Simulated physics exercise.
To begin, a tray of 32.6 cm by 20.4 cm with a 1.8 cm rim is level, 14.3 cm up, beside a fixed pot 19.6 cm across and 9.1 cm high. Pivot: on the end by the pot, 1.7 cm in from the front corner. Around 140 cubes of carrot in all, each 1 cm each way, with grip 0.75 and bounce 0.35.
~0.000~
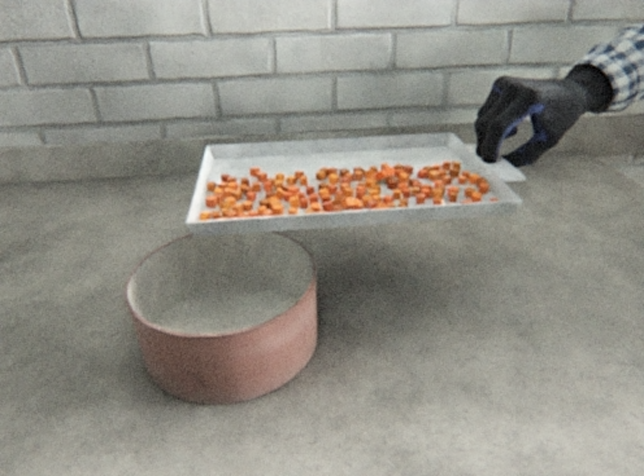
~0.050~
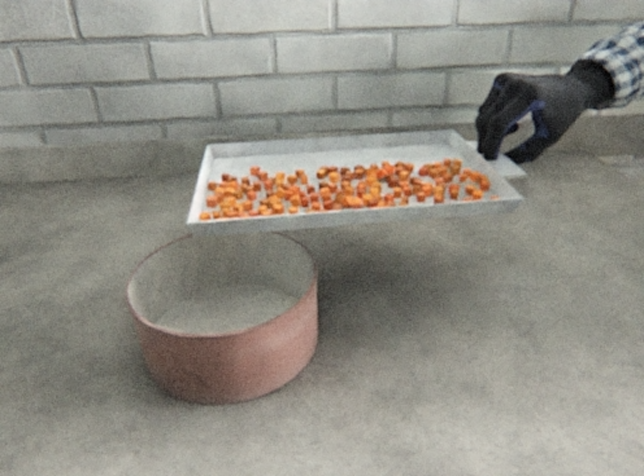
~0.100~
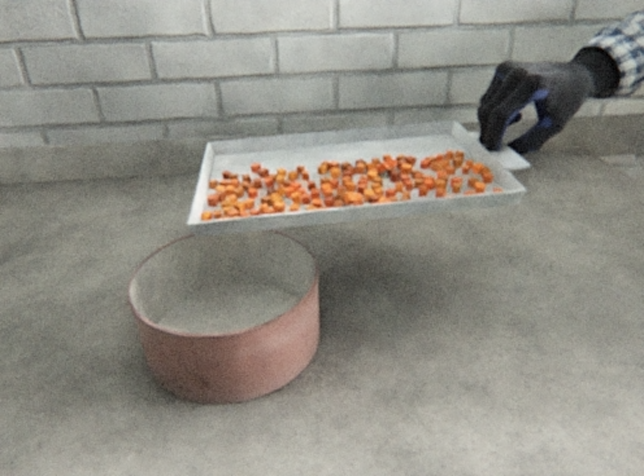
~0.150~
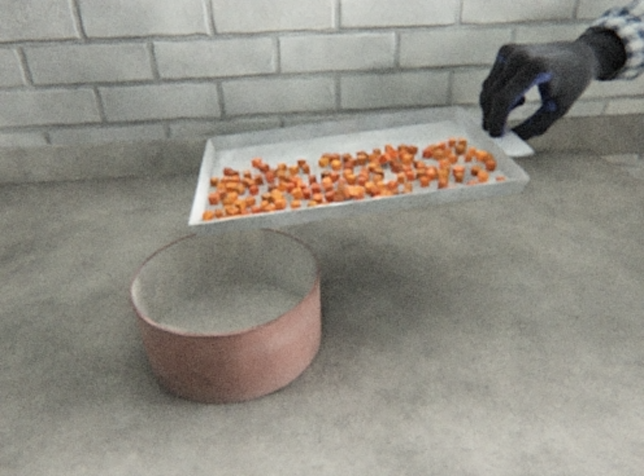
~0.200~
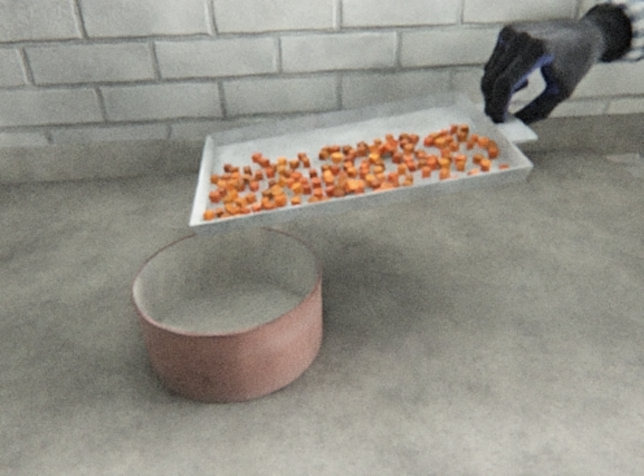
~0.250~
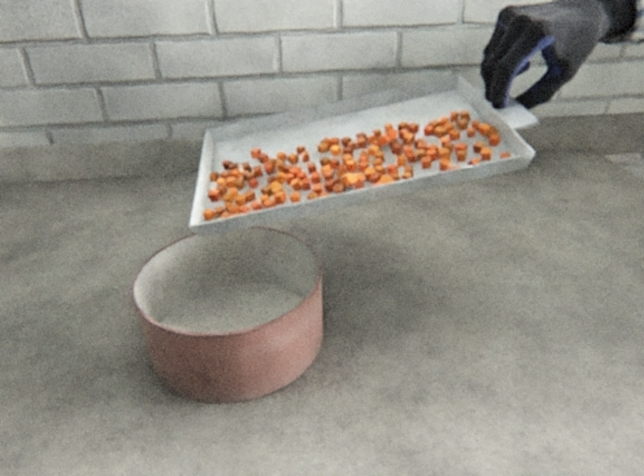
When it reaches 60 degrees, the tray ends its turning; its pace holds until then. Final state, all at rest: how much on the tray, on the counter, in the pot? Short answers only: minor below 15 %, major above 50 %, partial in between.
Tray: Major, counter: Minor, pot: Partial.
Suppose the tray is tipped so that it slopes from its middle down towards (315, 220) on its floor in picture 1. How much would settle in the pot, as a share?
About 0 per cent.
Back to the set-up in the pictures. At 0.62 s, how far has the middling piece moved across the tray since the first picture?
Displacement on the tray: About 1 cm.
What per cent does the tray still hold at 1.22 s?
Estimate: About 85 percent.
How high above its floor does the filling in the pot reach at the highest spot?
I'd put it at close to 1.0 centimetres.
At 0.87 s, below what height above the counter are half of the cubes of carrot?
Roughly 22 cm.
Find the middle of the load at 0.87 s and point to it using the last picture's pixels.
Expected load position: Near (258, 160).
Then, at 0.62 s, tilt 35 degrees; the tray holds 100 %, the pot 0 %.
After 0.87 s, tilt 51 degrees; the tray holds 100 %, the pot 0 %.
After 1.22 s, tilt 60 degrees; the tray holds 85 %, the pot 10 %.
By 2.6 s all is still; tray 75 %, counter 5 %, pot 20 %.
